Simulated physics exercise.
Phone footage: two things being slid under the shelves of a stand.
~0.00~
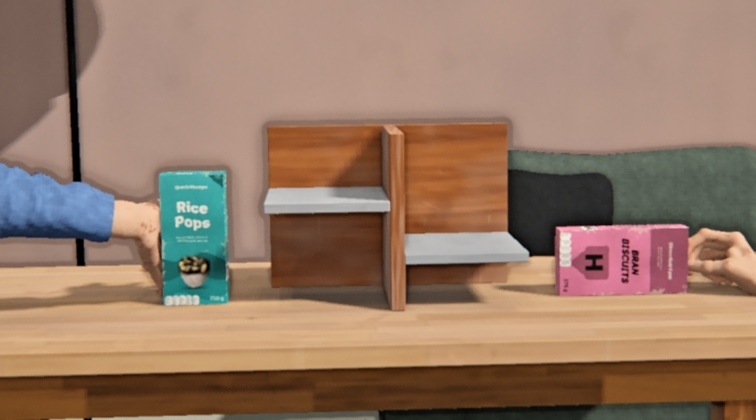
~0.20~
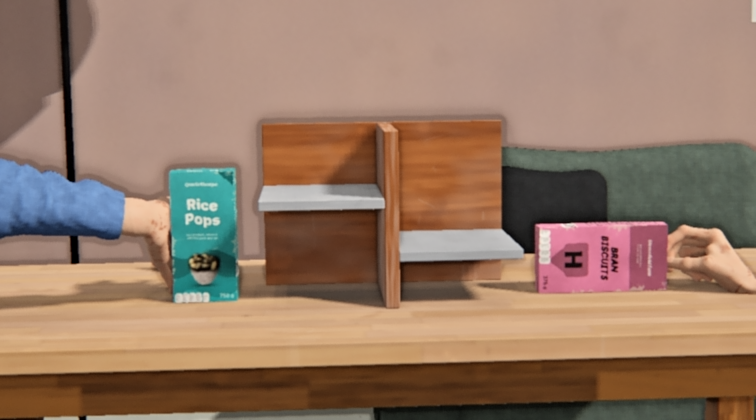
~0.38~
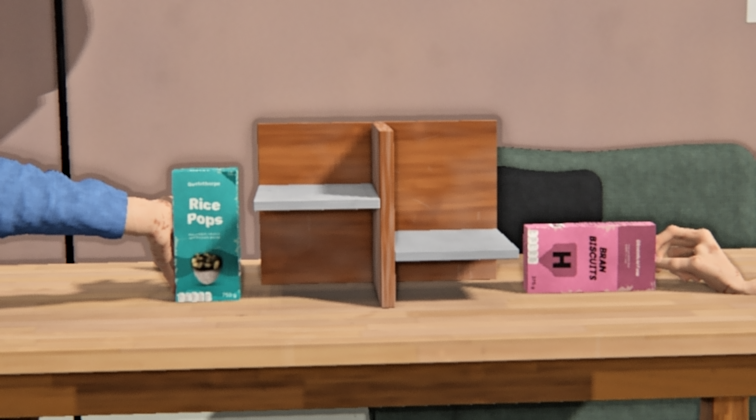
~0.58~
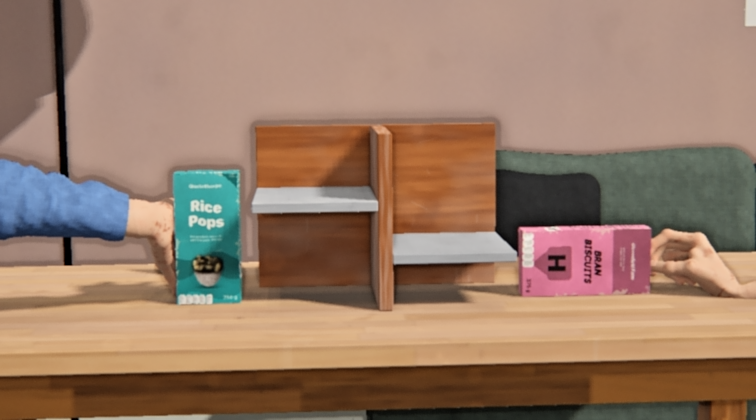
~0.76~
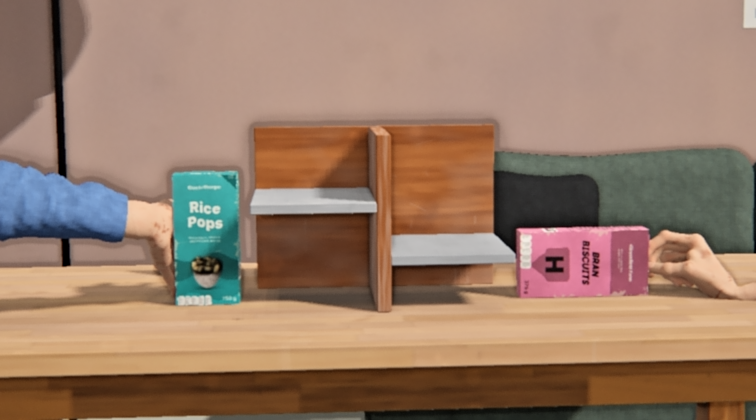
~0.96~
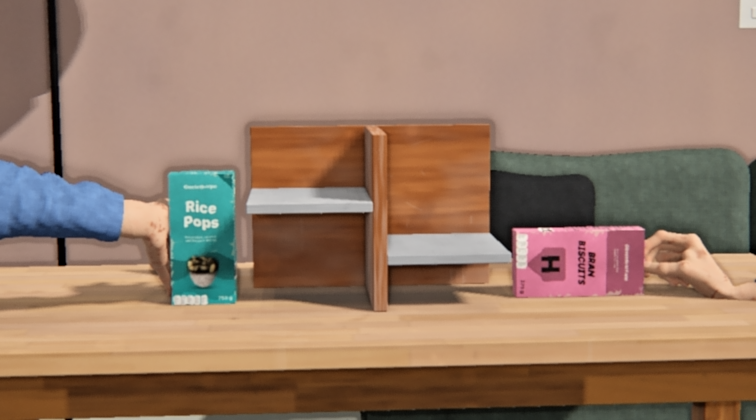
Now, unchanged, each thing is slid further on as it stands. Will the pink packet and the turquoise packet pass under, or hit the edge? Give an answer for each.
The pink packet gets stuck; the turquoise packet gets stuck.
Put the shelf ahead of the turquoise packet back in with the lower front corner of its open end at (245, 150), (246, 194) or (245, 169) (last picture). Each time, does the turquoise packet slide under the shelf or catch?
Result per try, in order: In / hung up / in.
After 1.18 s, pink packet sliding up to the opening near (568, 262); turquoise packet sliding up to the opening near (213, 237).
After 1.98 s, pink packet stopped at the opening near (564, 262); turquoise packet sliding up to the opening near (218, 237).
In the end (3.1 s), the pink packet catches on the edge, near (564, 262); the turquoise packet catches on the edge, near (218, 237).
